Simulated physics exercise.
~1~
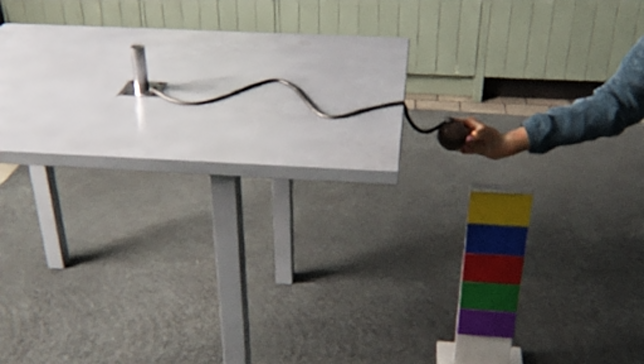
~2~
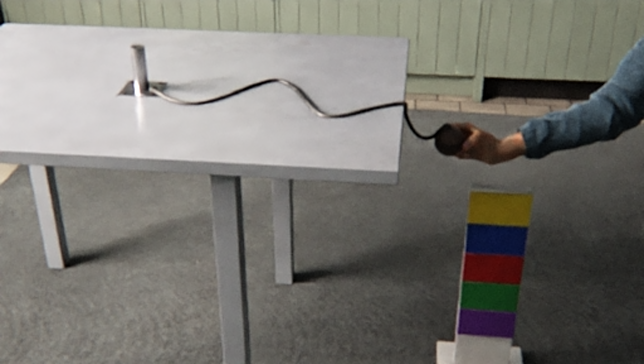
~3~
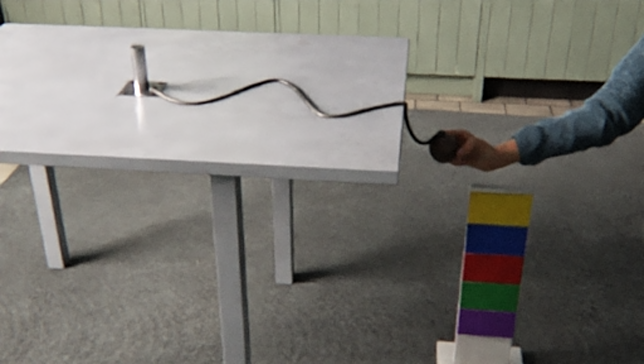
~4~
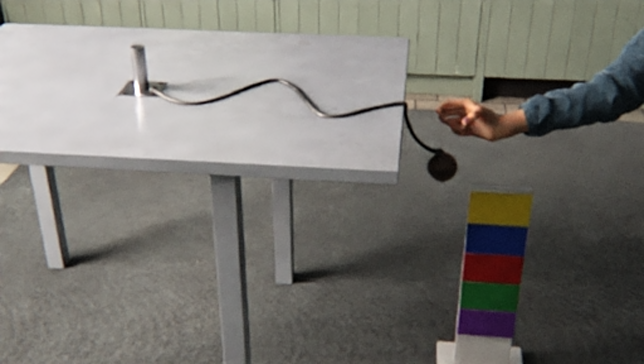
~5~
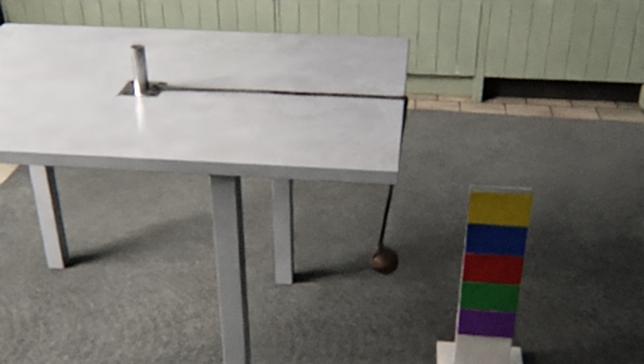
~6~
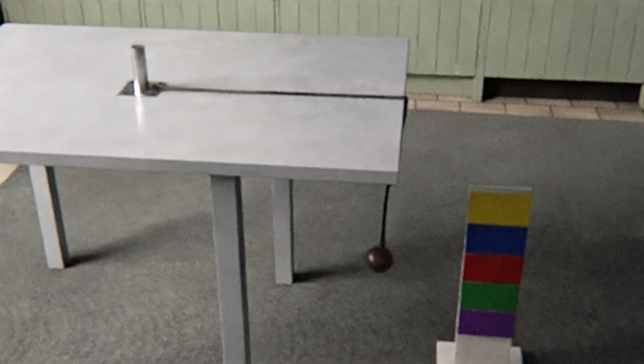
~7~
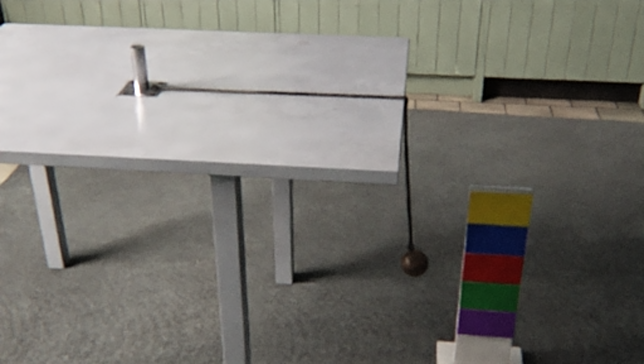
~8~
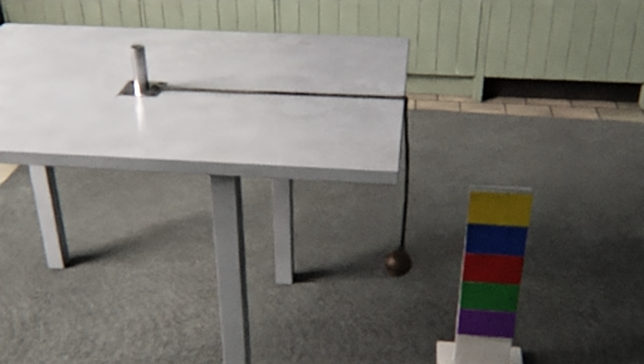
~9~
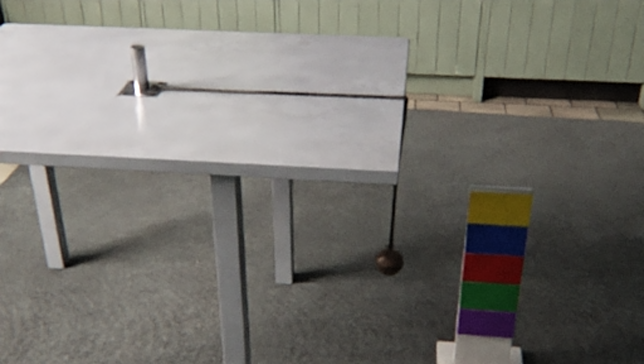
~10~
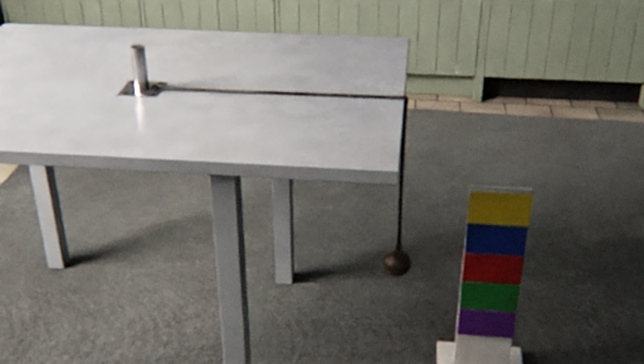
On a grey floor beside a pale green panelled wall stands a light grey table, with a dark cord running across its top from a small upright post. Past the right edge, a hand in a blue sleeve holds a brown ball on the cord's end, near a board banded yellow, blue, red, green and purple. The hand lowers the ball slightly, then lets go and draws back. The ball drops and swings in under the table edge, pulling the cord straight. It sways right, then left, and finally hangs nearly still, level with the red band.
